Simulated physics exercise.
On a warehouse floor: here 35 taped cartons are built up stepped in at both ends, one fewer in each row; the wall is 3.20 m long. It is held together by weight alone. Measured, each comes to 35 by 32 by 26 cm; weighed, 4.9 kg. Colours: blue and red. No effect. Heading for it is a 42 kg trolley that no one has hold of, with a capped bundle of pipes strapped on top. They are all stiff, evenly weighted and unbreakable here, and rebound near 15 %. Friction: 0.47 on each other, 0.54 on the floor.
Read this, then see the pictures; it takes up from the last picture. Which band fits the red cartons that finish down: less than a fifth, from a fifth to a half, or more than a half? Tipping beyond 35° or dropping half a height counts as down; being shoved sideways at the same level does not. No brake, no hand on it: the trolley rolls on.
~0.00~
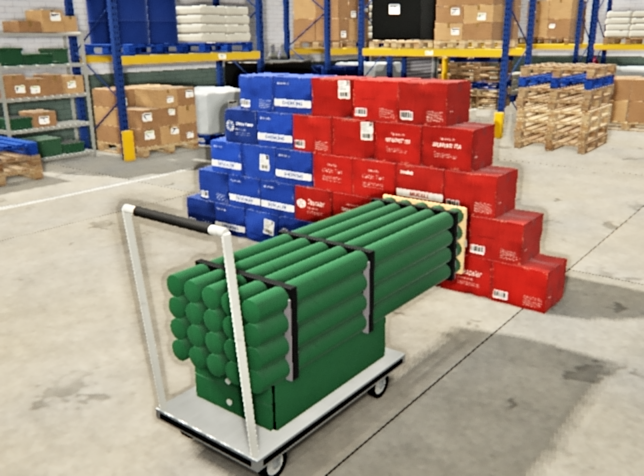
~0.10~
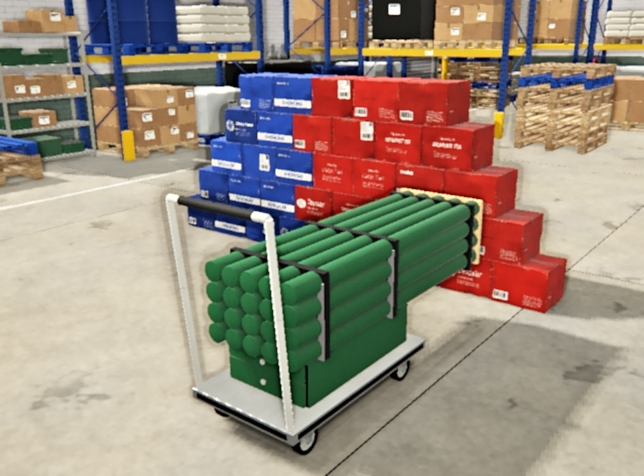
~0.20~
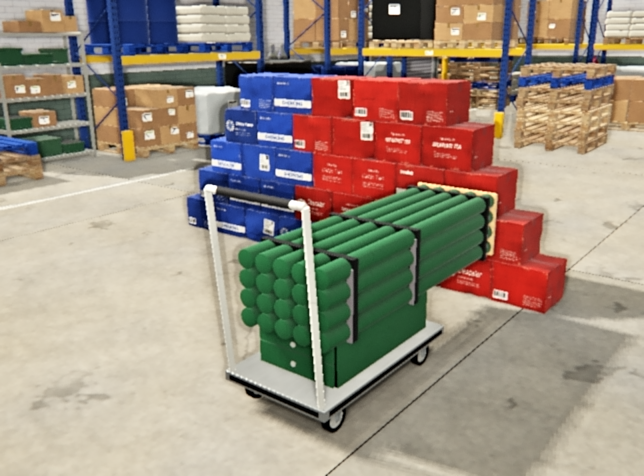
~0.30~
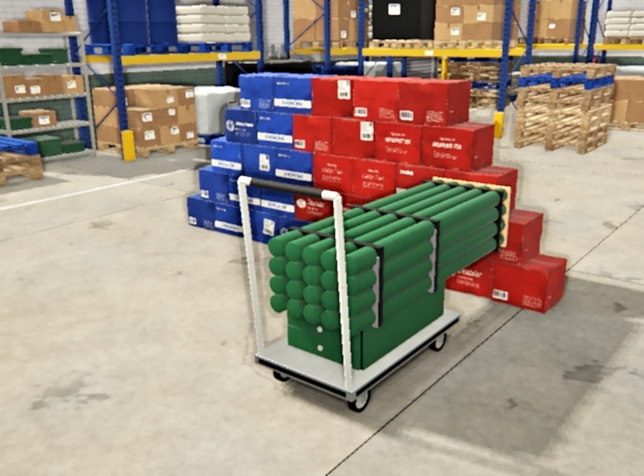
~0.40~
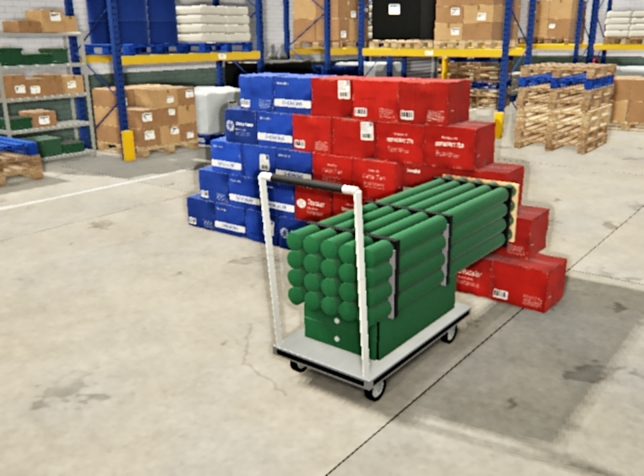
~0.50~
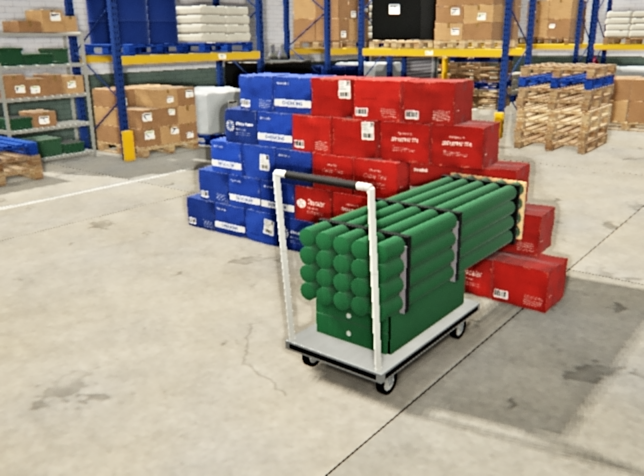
From a fifth to a half.
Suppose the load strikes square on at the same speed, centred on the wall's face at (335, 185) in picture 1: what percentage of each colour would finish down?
That would leave blue at 0 % and red at 0 %.
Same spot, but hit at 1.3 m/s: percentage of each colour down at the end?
Share down, in per cent: Blue 0, red 0.
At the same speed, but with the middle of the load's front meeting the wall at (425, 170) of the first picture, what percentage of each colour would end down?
Result - blue: 0 percent, red: 50 percent.
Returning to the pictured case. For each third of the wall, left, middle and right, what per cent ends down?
Left third 0 per cent, middle 10 per cent, right 60 per cent.
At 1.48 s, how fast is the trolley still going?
Speed: Near 0.0 m/s.
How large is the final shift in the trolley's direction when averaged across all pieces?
Around 20 centimetres.
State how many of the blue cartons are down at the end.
Looking at blue, I make it 0 down at the end.
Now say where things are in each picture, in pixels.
In the first picture (pixels give the middle of a visible side), load (461, 231) 60 cm short of the wall; top red carton (375, 101); top blue carton (255, 93); none has stirred.
In the second picture, load (477, 222) 41 cm short of the wall; top red carton (375, 101).
In the third picture, load (492, 215) 22 cm short of the wall; top red carton (375, 101).
In the fourth picture, load (505, 208) 27 mm short of the wall; top red carton (375, 101).
In the fifth picture, load (514, 204) 9 cm into the wall's line; top red carton (375, 101); movement in 5 of them.
In the sixth picture, load (522, 201) 17 cm into the wall's line; top red carton (376, 101); top blue carton (255, 93); movement in 7 of them.
After 1.04 s, load 28 cm past the wall's line, still rolling; 2 of the 21 red cartons down (2 of 35 in all colours); top red carton 20° from how it stood.
After 1.48 s, load 31 cm past the wall's line, still rolling; 8 of the 21 red cartons down (8 of 35 in all colours); top red carton 63° from how it stood, 46 cm lower.
In the end (2.8 s), load 32 cm past the wall's line, stopped; 8 of the 21 red cartons down (8 of 35 in all colours); top red carton on its side; top blue carton unmoved. That is 38 per cent. From the last view, middles, top red carton near (336, 202), top blue carton near (270, 92).
